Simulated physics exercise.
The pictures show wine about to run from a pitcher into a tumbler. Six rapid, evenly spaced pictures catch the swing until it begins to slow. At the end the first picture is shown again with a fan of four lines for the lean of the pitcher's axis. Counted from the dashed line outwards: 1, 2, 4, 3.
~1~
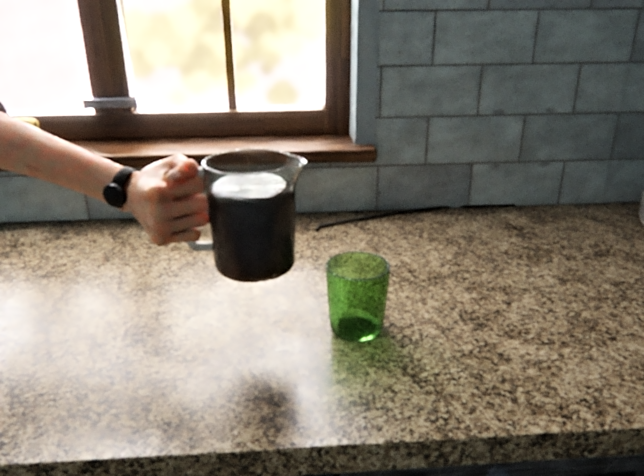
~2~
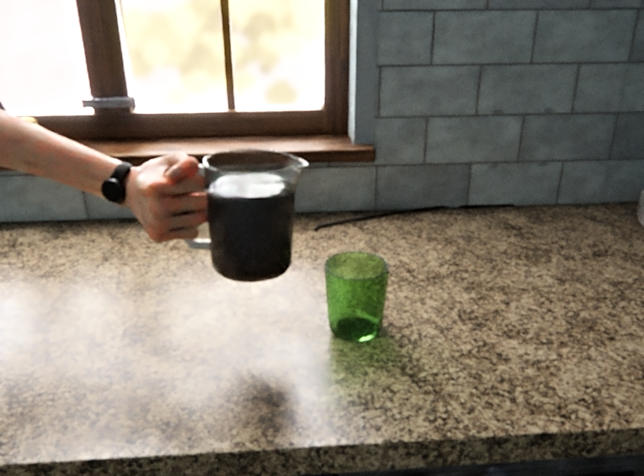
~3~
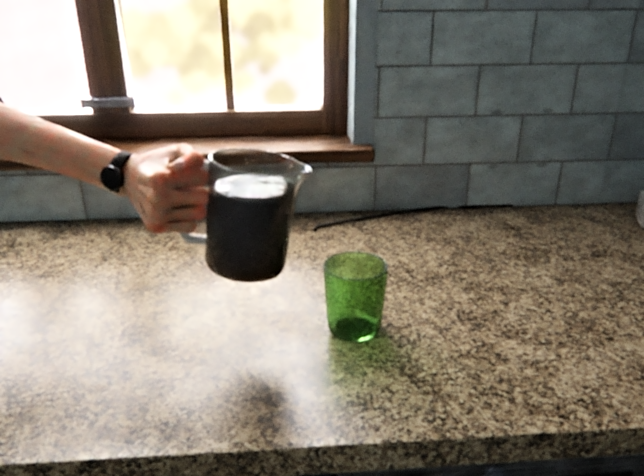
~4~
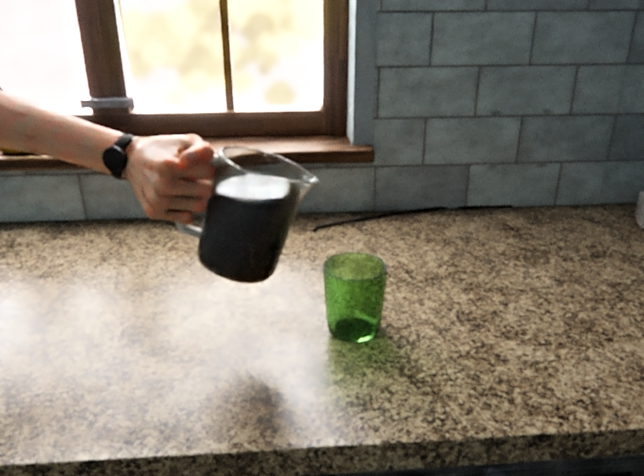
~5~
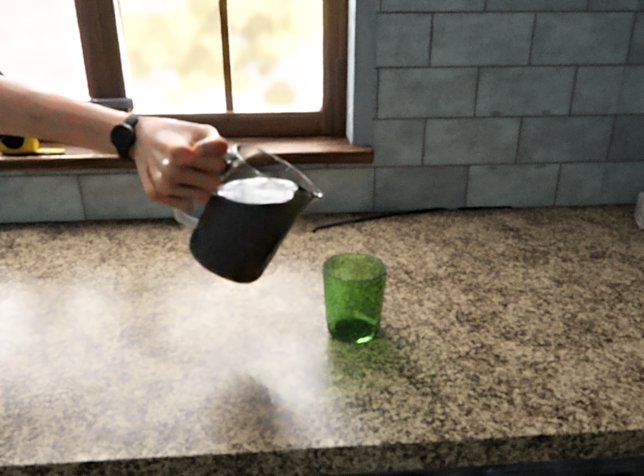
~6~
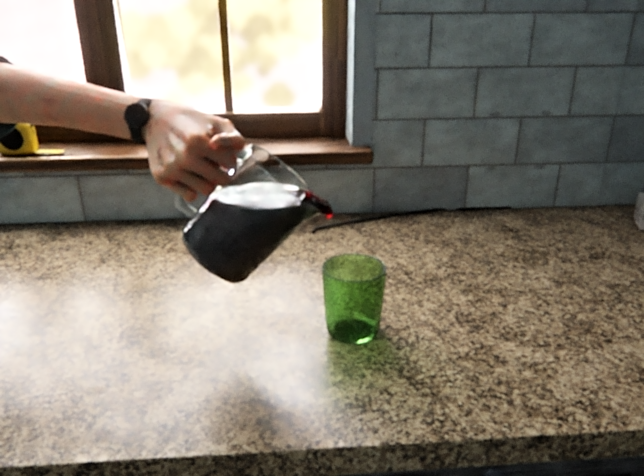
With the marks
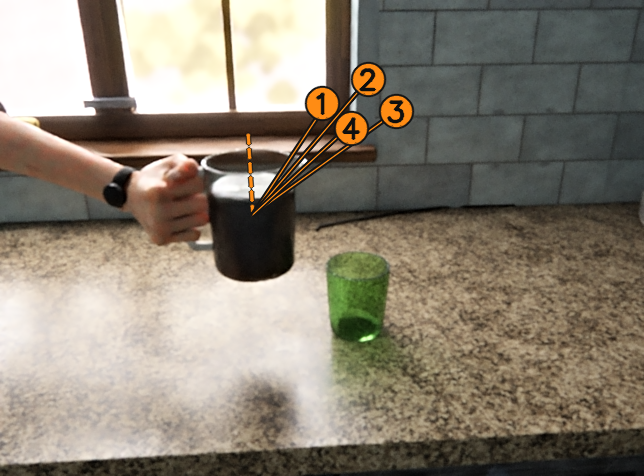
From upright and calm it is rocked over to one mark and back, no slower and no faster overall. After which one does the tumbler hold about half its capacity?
Best: 3.
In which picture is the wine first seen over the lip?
In picture 6.
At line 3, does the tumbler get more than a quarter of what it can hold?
Yes, it does.
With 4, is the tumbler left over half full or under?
Under.
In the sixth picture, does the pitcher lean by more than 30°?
Yes, it does.
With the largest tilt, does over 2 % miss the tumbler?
No, it does not.
In orange, 1 at (315, 119); 2 at (357, 92); 3 at (382, 121); 4 at (336, 137).
Choosing 1, the tumbler ends with about 7 % of what it can hold.
Choosing 2, the tumbler ends with about 17 % of what it can hold.
Choosing 3, the tumbler ends with about 49 % of what it can hold.
Choosing 4, the tumbler ends with about 31 % of what it can hold.
